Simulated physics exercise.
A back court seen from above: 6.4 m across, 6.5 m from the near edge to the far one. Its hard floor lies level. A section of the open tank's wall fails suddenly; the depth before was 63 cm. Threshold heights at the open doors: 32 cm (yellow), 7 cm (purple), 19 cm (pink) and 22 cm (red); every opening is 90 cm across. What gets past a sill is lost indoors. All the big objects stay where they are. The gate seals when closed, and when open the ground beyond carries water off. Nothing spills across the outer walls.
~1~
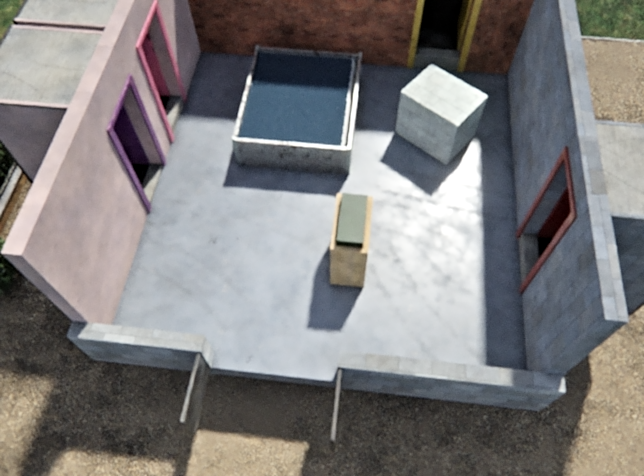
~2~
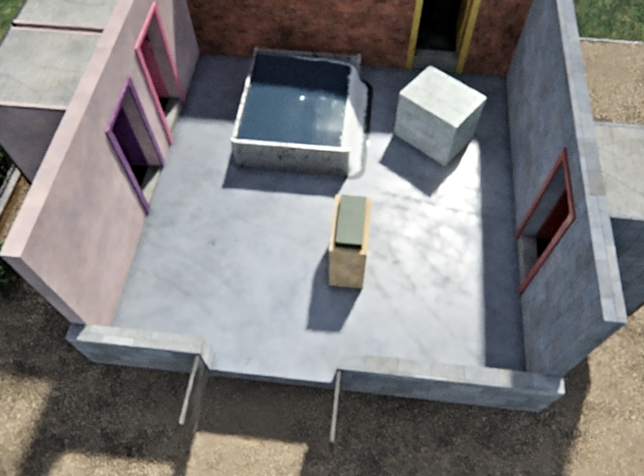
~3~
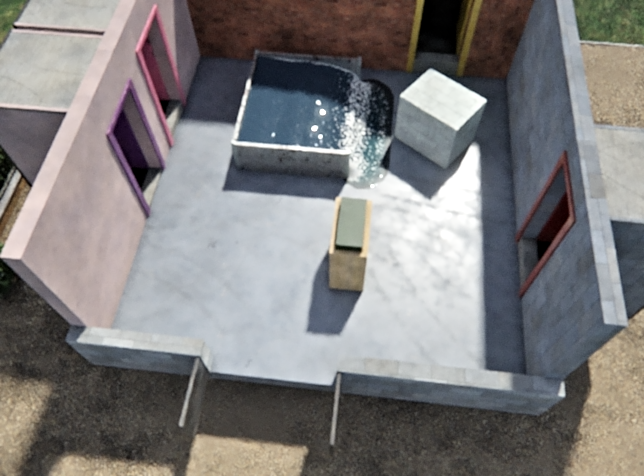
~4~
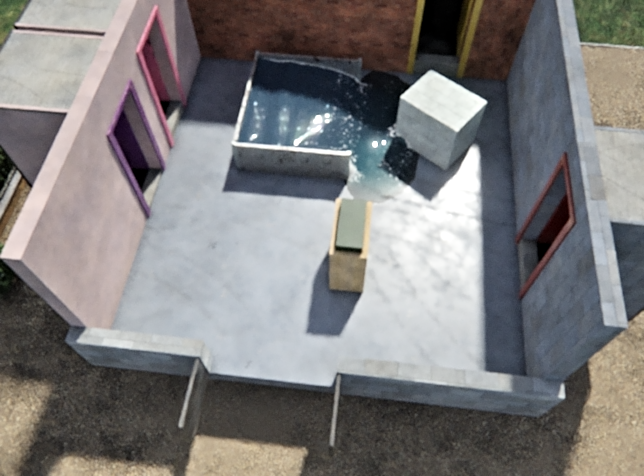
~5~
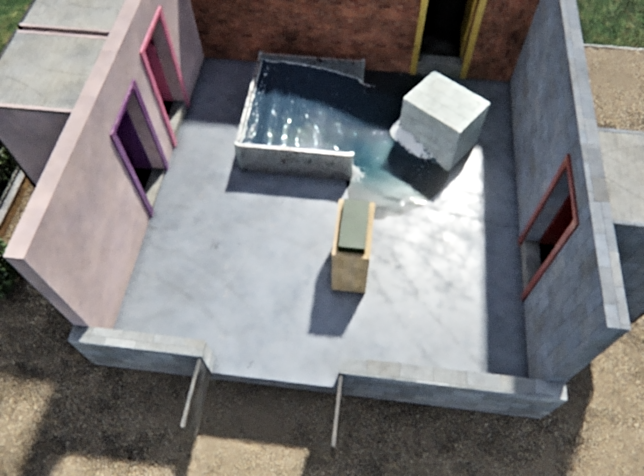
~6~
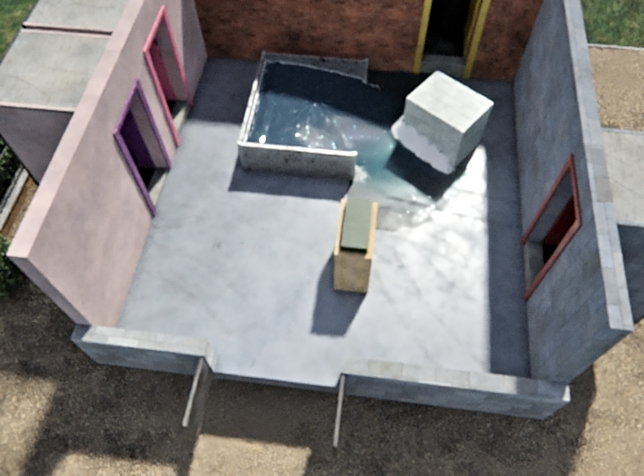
Water pouring from the right side of an open tank, spreading around a pale block and across a walled court's floor.
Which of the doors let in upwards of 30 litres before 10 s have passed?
Within that time: At the yellow door it stays under the limit; at the purple door it keeps below the limit; at the pink door it does not reach the limit; at the red door it keeps below the limit.
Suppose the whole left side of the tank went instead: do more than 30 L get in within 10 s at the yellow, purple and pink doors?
Against that limit: Yellow not over, purple over, pink over.
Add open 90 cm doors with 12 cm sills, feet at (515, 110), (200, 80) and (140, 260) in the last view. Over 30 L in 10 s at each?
In turn: Above, not over, not over.
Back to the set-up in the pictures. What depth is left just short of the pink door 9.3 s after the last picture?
Some 7.5 cm.
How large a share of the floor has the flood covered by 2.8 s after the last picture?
About 50 per cent.
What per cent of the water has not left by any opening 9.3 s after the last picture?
Roughly 92 in a hundred.
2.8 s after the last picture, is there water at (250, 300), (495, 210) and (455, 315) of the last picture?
In turn: Not reached, flooded, under water.
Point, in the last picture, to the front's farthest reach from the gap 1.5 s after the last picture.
Around (527, 394).
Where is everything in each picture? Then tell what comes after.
The first frame shows still water, 63 cm deep, in the open tank at (301, 98).
In the second frame, water pours out at (351, 120) and has run 1.2 m, to (359, 82); typically 8 cm deep outside, 63 cm at the open tank's back.
In the third frame, the front is at (361, 186), 1.3 m from the gap at (352, 124); 1.5 m2 of floor is under water; 63 cm left at the back of the open tank.
In the fourth frame, the front is at (393, 78), 1.7 m from the gap at (352, 125); 3.0 m2 of floor is under water; 62 cm left at the back of the open tank.
In the fifth frame, the front is at (414, 75), 2.0 m from the gap at (355, 126); 4.3 m2 of floor is under water; 56 cm left at the back of the open tank.
In the sixth frame, the front is at (471, 187), 2.4 m from the gap at (358, 126); 5.5 m2 of floor is under water; 52 cm left at the back of the open tank.
Then, 0.7 s after the last picture water covers 25 % of the floor and is deepest (49 cm) near (509, 86); yellow door 35 cm at the sill, 0 L in, purple door not reached, pink door not reached, red door not reached.
Then, 1.5 s after the last picture water covers 35 % of the floor and is deepest (42 cm) near (510, 92); yellow door 30 cm at the sill, 7 L in, purple door not reached, pink door not reached, red door 23 cm at the sill, 0 L in.
Then, 2.8 s after the last picture water covers 50 % of the floor and is deepest (30 cm) near (501, 379); yellow door 15 cm at the sill, 9 L in, purple door not reached, pink door not reached, red door 17 cm at the sill, 1 L in.
Then, 5.3 s after the last picture water covers 80 % of the floor and is deepest (22 cm) near (115, 332); yellow door 10 cm at the sill, 10 L in, purple door not reached, pink door 2 cm at the sill, 0 L in, red door 15 cm at the sill, 1 L in.
Then, 9.3 s after the last picture water covers 95 % of the floor and is deepest (12 cm) near (516, 211); yellow door 6 cm at the sill, 10 L in, purple door 4 cm at the sill, 0 L in, pink door 7 cm at the sill, 0 L in, red door 9 cm at the sill, 1 L in.
